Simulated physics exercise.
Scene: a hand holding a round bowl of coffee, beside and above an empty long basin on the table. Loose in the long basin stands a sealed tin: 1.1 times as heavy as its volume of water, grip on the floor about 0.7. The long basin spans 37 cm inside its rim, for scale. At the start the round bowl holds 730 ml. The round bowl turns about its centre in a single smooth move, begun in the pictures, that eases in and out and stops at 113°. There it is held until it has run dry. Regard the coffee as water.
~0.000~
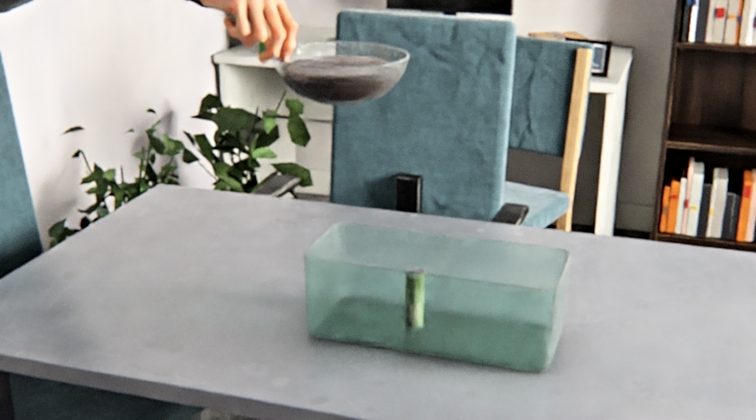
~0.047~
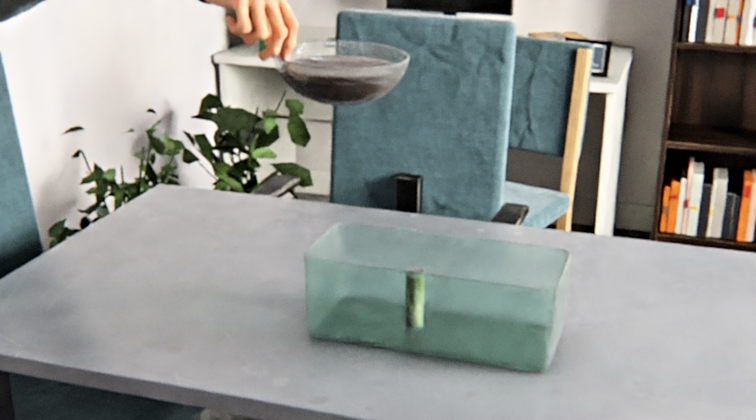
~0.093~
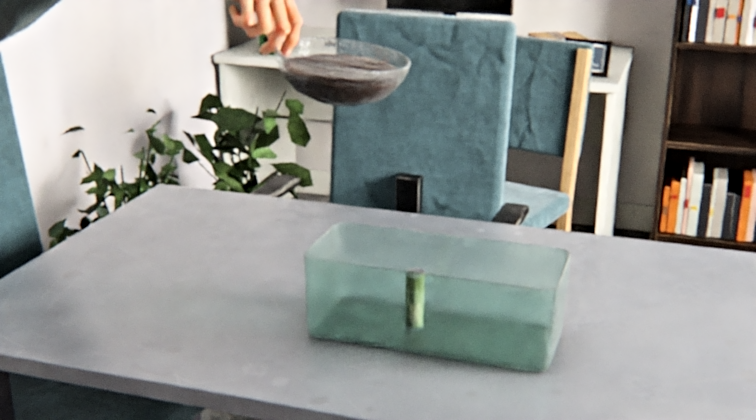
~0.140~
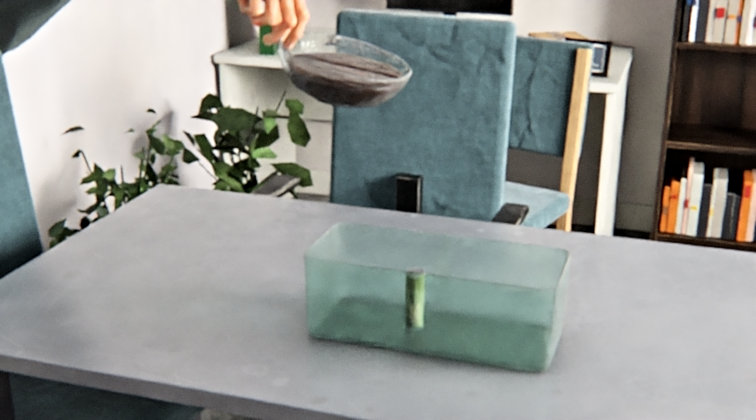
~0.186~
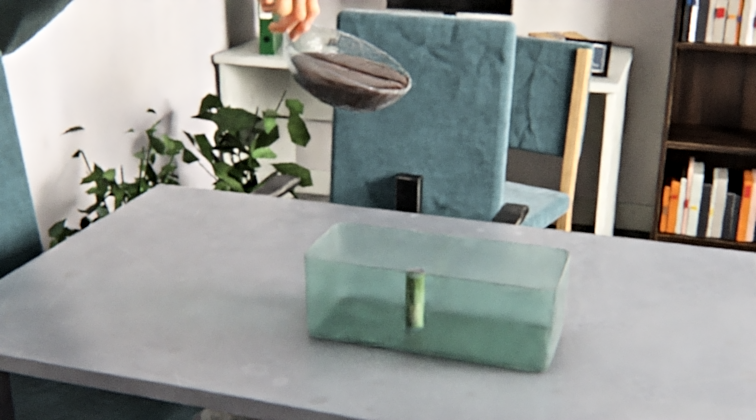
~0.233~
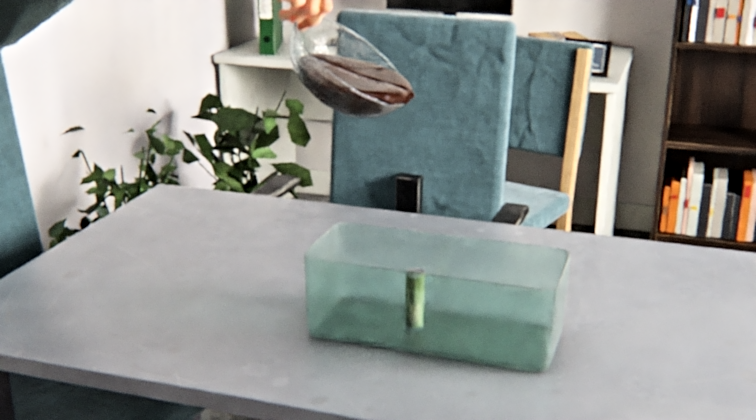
A hand steadily tilts a round glass bowl of dark liquid rightward above a long green basin.
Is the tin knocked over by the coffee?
Yes - I'd say it will come down.
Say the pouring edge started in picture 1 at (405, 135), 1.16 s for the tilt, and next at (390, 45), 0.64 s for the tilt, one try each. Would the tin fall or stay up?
First it stays on its base; then it tips over.
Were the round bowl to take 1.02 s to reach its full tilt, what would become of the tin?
Result: Tin tipped over.
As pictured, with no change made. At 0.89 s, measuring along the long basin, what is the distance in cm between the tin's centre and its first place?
Around 8 cm.
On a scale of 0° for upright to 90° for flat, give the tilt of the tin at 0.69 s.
Tilt: Around 50 degrees.
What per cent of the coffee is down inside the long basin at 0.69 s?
I reckon close to 94 per cent.
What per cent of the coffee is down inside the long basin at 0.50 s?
34 %, more or less.
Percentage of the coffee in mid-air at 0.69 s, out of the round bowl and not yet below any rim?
About 6 percent.
After 0.50 s the tilt is 104° and 0 per cent is still to pour; the tin stands where it began.
After 0.69 s the tilt is 113° and 0 per cent is still to pour; the tin leans 48°.
After 0.89 s the tilt is 113° and 0 per cent is still to pour; the tin lies on its side.
After 1.11 s the tilt is 113° and 0 per cent is still to pour; the tin lies on its side.
In the end the tin lies on its side.
